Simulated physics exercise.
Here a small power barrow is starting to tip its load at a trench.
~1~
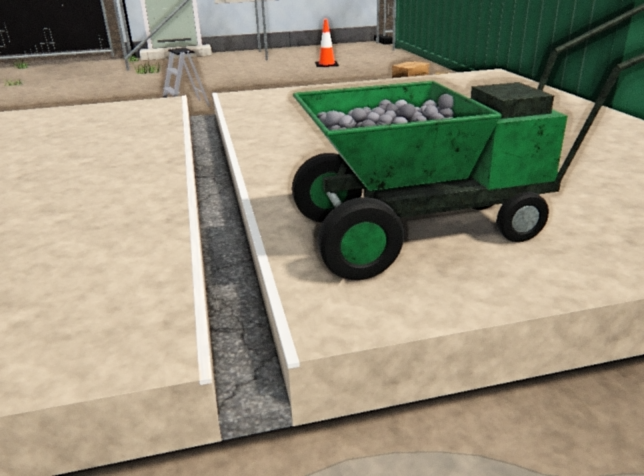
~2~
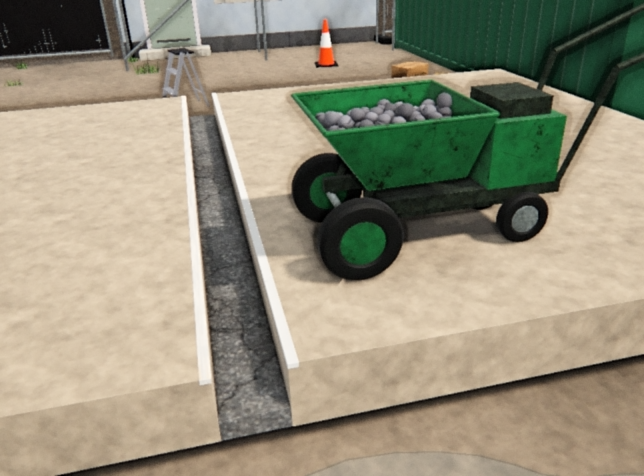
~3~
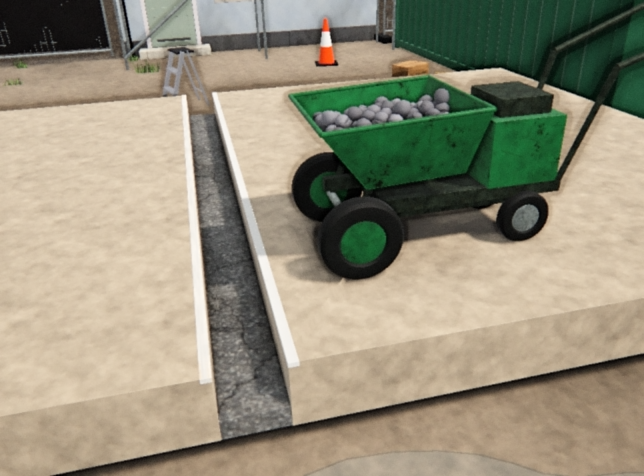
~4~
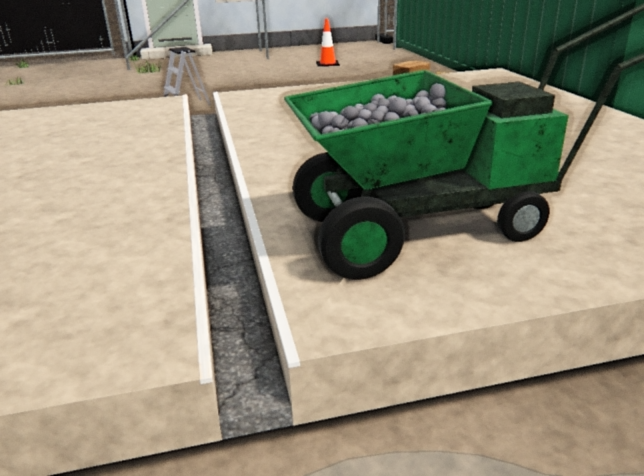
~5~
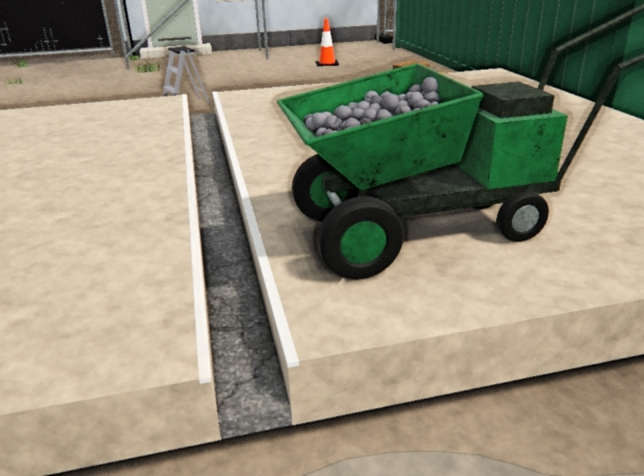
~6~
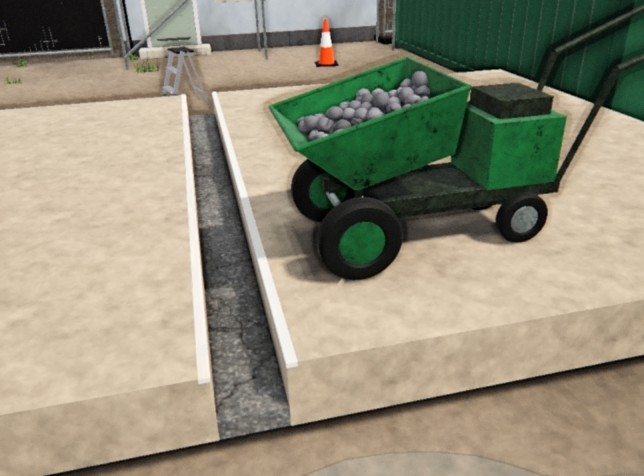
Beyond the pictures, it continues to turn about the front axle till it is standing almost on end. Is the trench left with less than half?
Outside the trench is the minority of the load.
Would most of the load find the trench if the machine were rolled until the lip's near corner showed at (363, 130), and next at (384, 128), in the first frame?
Trial 1 exceeds half, trial 2 exceeds half.
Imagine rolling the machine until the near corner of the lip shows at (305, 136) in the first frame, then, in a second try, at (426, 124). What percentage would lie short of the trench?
The first spot yields roughly 0 percent, the second roughly 60 percent.
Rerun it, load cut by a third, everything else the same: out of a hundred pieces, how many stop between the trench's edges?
About 80 %.
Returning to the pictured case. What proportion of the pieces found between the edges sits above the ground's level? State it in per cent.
I'd say around 5 percent.
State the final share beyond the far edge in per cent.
I'd put it at some 30 per cent of the load.
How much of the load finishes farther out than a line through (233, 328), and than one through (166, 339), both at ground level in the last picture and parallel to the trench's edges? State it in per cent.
About 60 percent, then about 20 percent.
Soon after the last picture, skip tipped steeply; all in the skip.
A little later, skip tipped steeply; most in the skip; a small part in or heaped over the trench; a stray few beyond it; a stray few falling.
Later still, skip tipped right over; a small part in the skip; about half in or heaped over the trench; about a third beyond it.
At rest, skip tipped right over; about two thirds in or heaped over the trench; about a third beyond it.
